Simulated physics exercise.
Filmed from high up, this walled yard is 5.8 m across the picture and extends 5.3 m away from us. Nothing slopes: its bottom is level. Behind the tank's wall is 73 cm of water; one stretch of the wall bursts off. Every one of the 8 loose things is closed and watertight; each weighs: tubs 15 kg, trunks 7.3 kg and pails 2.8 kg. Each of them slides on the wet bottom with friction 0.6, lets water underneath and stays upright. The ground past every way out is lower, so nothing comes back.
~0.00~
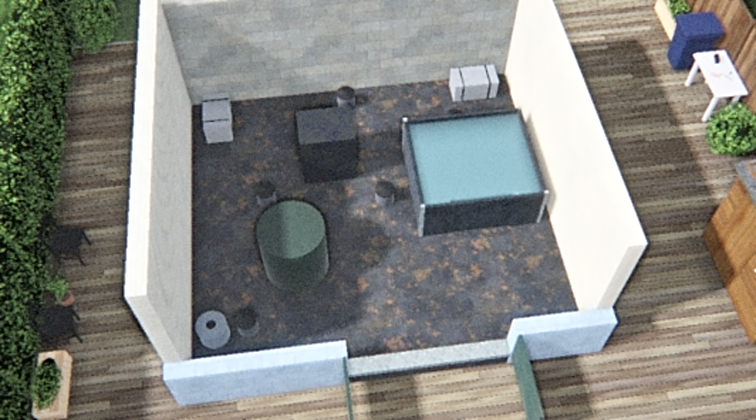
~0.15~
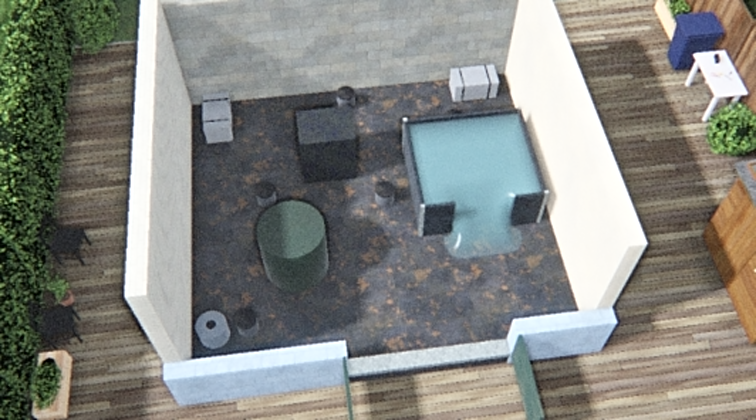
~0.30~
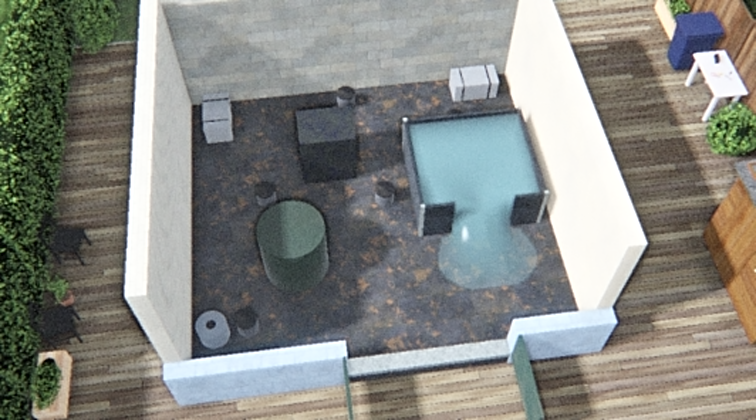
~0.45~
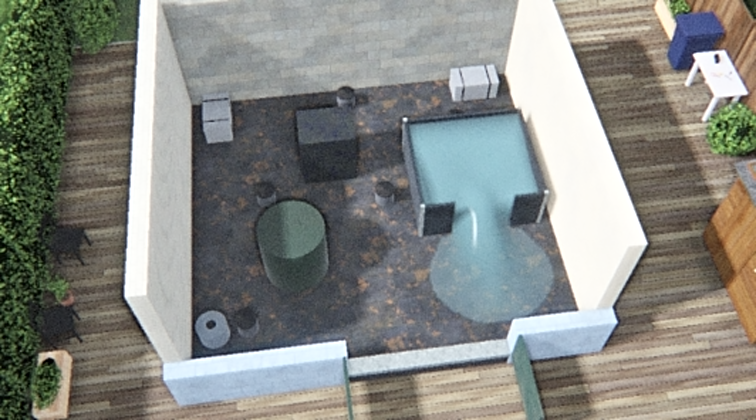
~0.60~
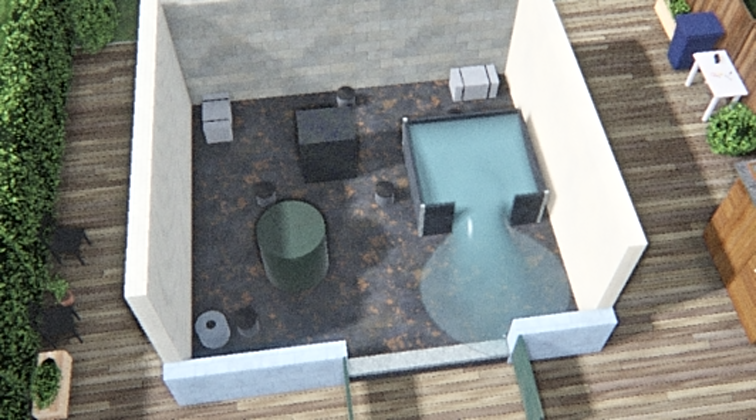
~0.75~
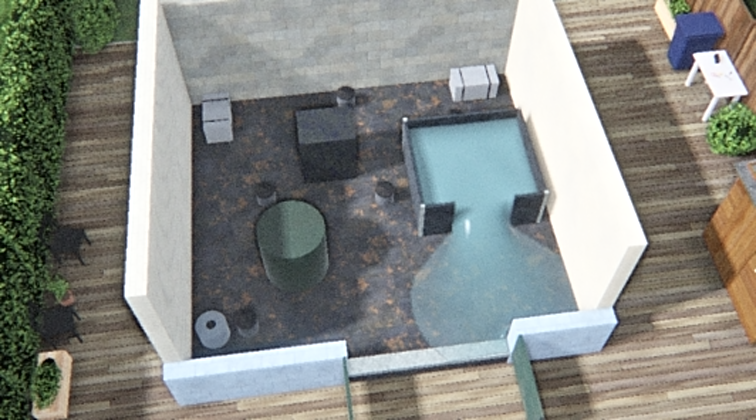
Water pouring through a gap in the front of a square tank and spreading across a walled yard's dark floor, surrounding objects staying still.
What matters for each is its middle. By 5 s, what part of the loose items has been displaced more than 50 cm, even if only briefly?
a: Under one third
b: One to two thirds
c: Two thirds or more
a, under one third.
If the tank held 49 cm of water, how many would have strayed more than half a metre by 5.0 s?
In that case the number is 0.
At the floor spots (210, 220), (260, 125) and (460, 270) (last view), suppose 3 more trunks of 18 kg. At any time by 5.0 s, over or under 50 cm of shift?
So it's stays below, then stays below, then gets above.
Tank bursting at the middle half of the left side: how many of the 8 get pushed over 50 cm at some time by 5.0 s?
Then it comes to 7 of them.
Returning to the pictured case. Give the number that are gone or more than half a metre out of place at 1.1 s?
At that moment it comes to 0.
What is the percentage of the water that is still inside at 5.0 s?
58 %.
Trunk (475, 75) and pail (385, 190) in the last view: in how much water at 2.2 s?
First about 0 cm, second about 0 cm.
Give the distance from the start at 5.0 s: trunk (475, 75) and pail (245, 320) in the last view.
10 cm and 30 cm.
After 1.1 s 0 of 8 are over 50 cm from their spots; 0 afloat.
After 2.2 s 0 of 8 are over 50 cm from their spots; 0 afloat.
After 3.5 s 0 of 8 are over 50 cm from their spots; 0 afloat.
After 5.0 s 0 of 8 are over 50 cm from their spots, and 0 have been at some point; 0 afloat.
